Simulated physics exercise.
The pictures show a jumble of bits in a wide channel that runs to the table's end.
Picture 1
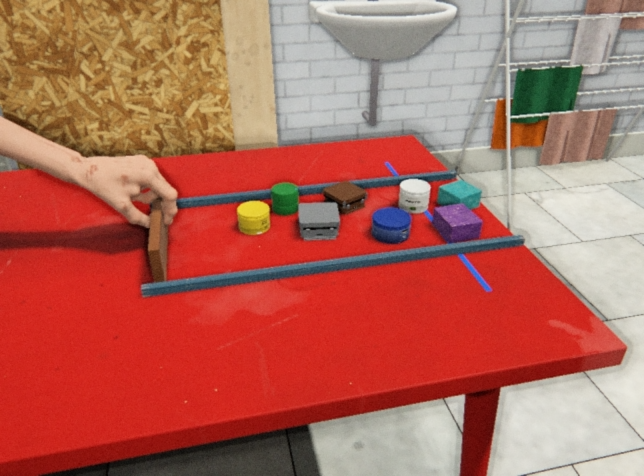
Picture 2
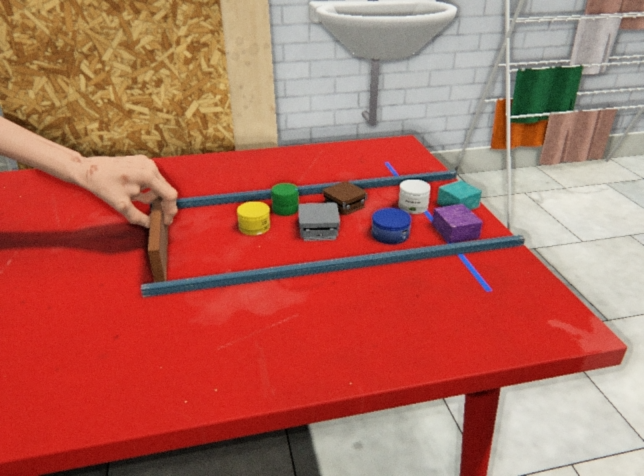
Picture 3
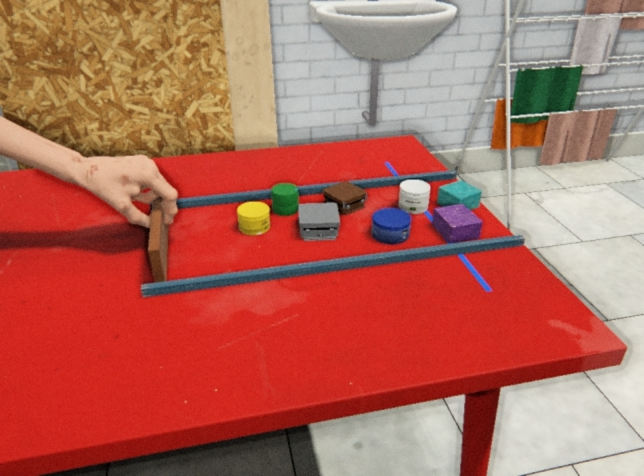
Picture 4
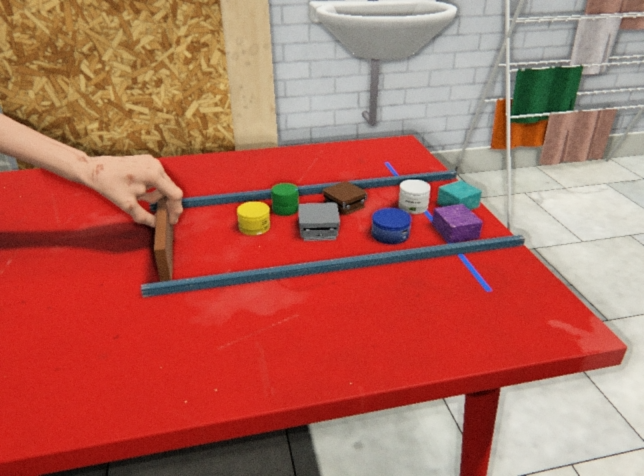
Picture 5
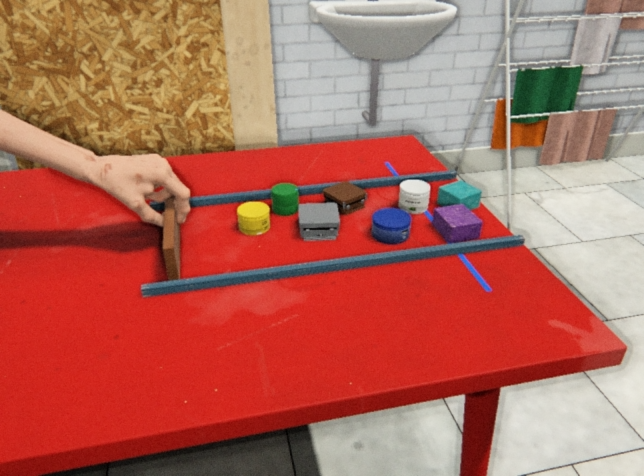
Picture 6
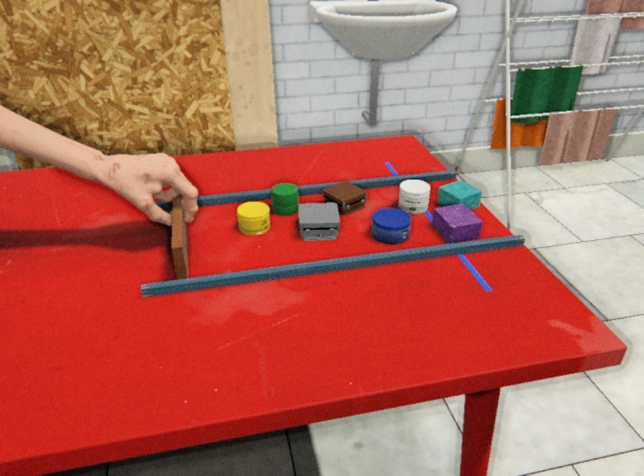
A hand holding an upright brown board stays nearly still at first, then slides it slightly to the right between two rails on a red table, while the colorful tubs and blocks ahead of it remain in place.
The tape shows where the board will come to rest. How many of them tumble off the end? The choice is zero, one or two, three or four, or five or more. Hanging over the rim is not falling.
As it turns out, the number that fall off is one or two.
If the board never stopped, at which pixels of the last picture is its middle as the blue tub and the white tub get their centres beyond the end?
Near (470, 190) and (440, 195).
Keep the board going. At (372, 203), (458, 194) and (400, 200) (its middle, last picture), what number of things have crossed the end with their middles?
In that order 0, 4 and 0.
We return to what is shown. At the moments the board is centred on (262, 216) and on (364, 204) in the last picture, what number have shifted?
First 1, then 6.
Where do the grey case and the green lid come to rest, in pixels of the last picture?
The grey case at (453, 209), the green lid at (421, 180).
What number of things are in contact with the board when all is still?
In contact: 4.
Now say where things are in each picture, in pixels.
Turquoise block (459, 197); purple block (457, 223); white tub (414, 197); board (160, 227); tape (427, 214), in the first picture.
Purple block (456, 223); green lid (285, 199), in the second picture.
White tub (414, 197); yellow tub (254, 218), in the third picture.
Turquoise block (459, 197); blue tub (391, 226), in the fourth picture.
Purple block (456, 223); brown case (345, 199), in the fifth picture.
Turquoise block (459, 197); purple block (456, 223); white tub (414, 197); board (180, 225); tape (427, 214), in the sixth picture.
Soon after, none off yet; turquoise block at rest near (459, 197); purple block at rest near (456, 223); white tub at rest near (414, 197).
At rest, the number that fall off is one or two; fallen, turquoise block.
